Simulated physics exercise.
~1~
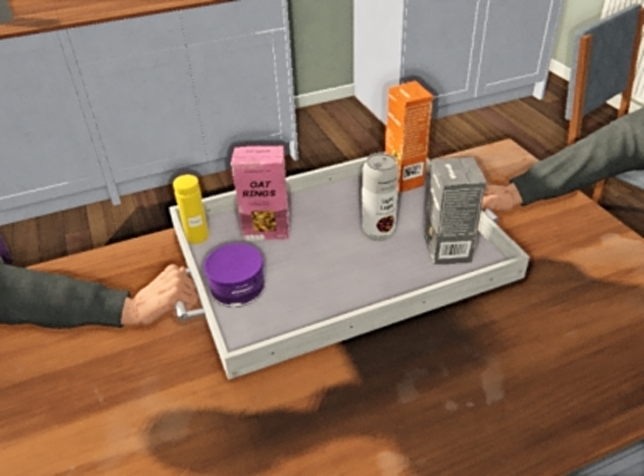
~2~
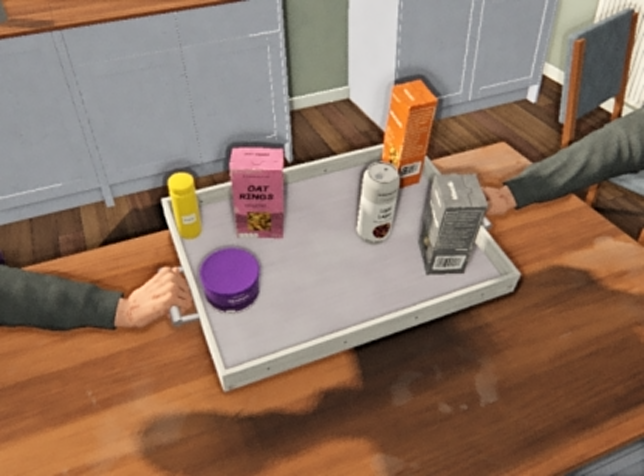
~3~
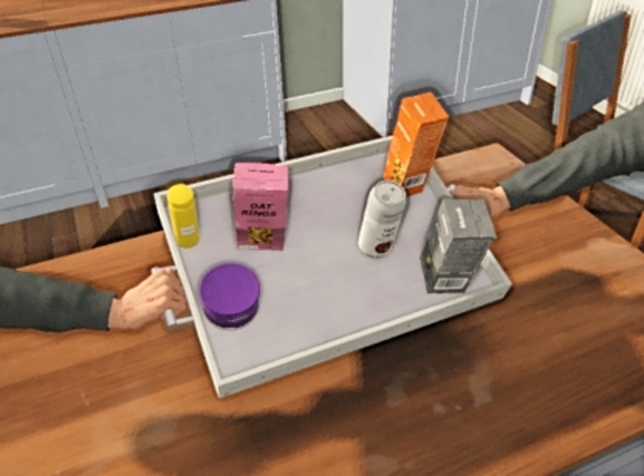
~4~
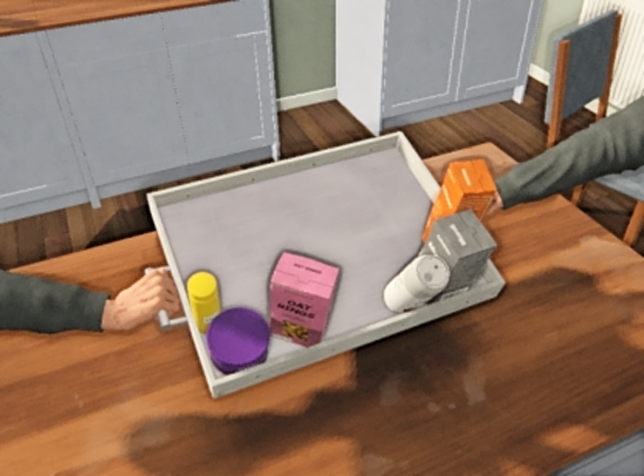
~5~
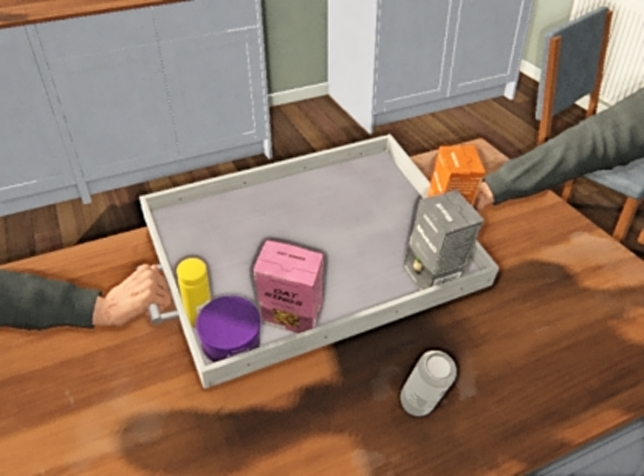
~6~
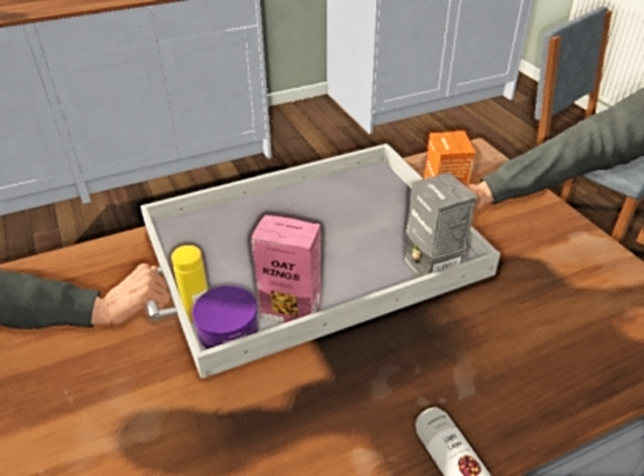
In a kitchen, two hands hold a shallow white-rimmed tray above a wooden table, carrying a yellow shaker, a purple tub, a white can and pink, orange and grey cartons. The near edge dips, and the upright items begin to lean. As the tray stays tilted, the items slide towards the viewer, gathering along the near side and right-hand end. The white can tips over the near rim and drops upside down towards the table. The tray levels again with the other items still aboard and standing, while the can ends on its side on the table.
